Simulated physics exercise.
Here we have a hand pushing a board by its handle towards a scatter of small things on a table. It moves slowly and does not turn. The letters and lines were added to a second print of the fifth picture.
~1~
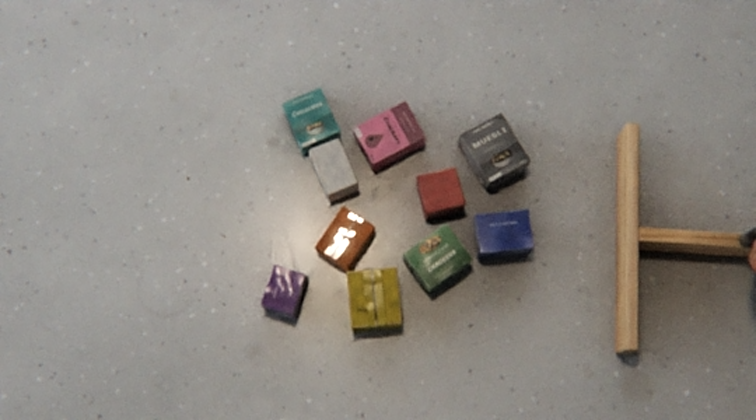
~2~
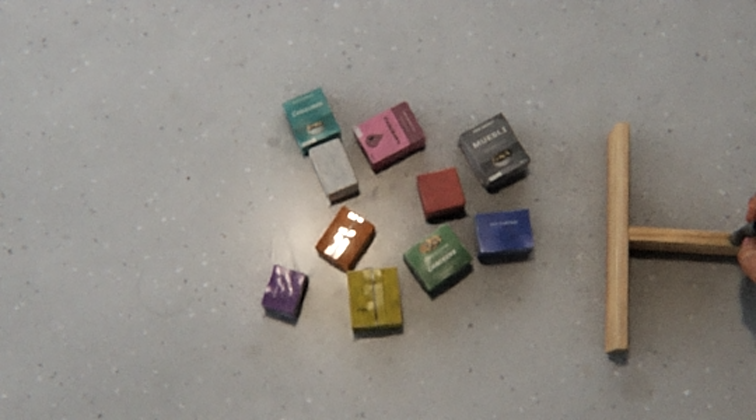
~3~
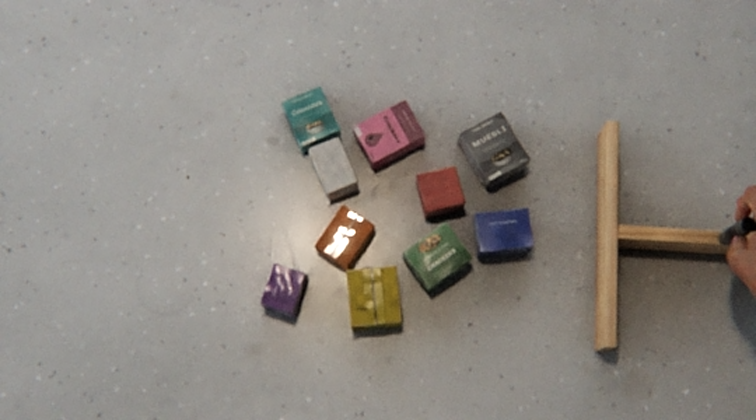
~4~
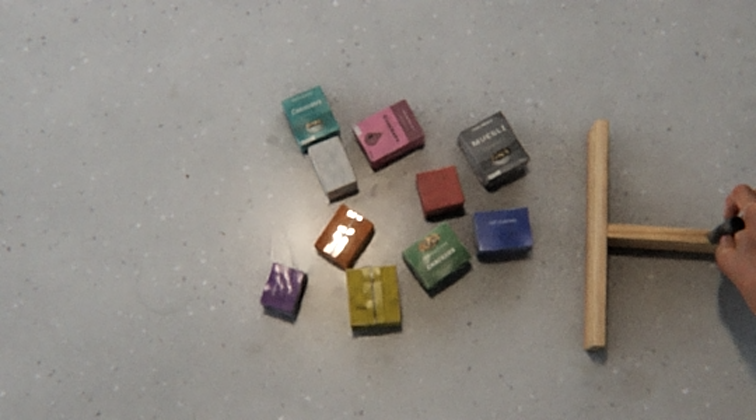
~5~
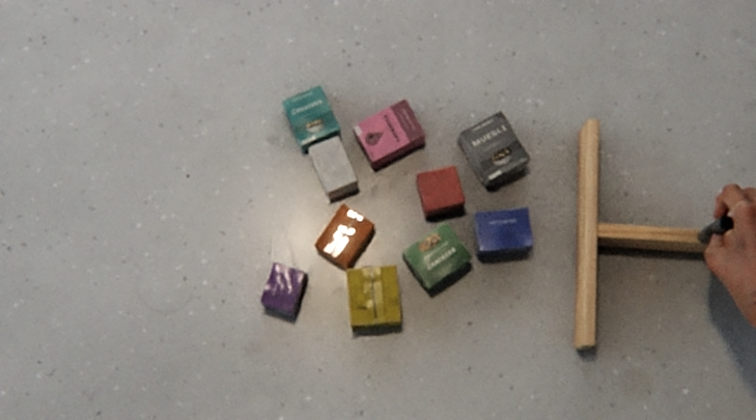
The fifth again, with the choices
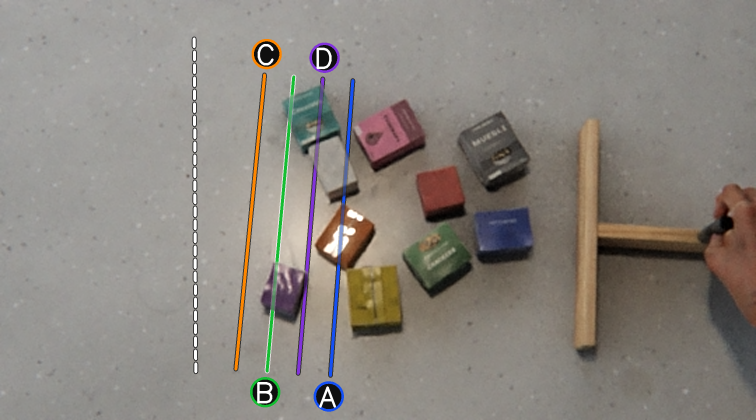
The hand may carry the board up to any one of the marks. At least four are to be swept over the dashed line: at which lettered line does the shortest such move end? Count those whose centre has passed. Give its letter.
Stop at C.
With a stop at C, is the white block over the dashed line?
Yes.
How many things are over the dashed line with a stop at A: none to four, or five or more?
It has none across.
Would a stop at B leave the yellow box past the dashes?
No.
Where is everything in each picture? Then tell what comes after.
Green packet (438, 259); pink packet (390, 136); grey packet (493, 152), in the first frame.
Board (623, 233); turquoise packet (312, 121), in the second frame.
Board (613, 231); red block (440, 193), in the third frame.
Board (601, 230); yellow box (374, 298), in the fourth frame.
Board (592, 229); blue packet (502, 233); green packet (437, 257); pink packet (389, 134), in the fifth frame.
On the marked copy, A at (342, 223); B at (281, 219); C at (251, 217); D at (311, 221); the dashed line at (195, 197).
With C. Early on, board (469, 221); purple packet (284, 289); turquoise packet (312, 119); none across.
Further on, board (348, 213); turquoise packet (219, 115); white block (252, 185); none across.
At the end, board (251, 207); turquoise packet (128, 109); white block (168, 191); five across.
As for the rest, A gets none across; B gets only one across; D gets only one across.
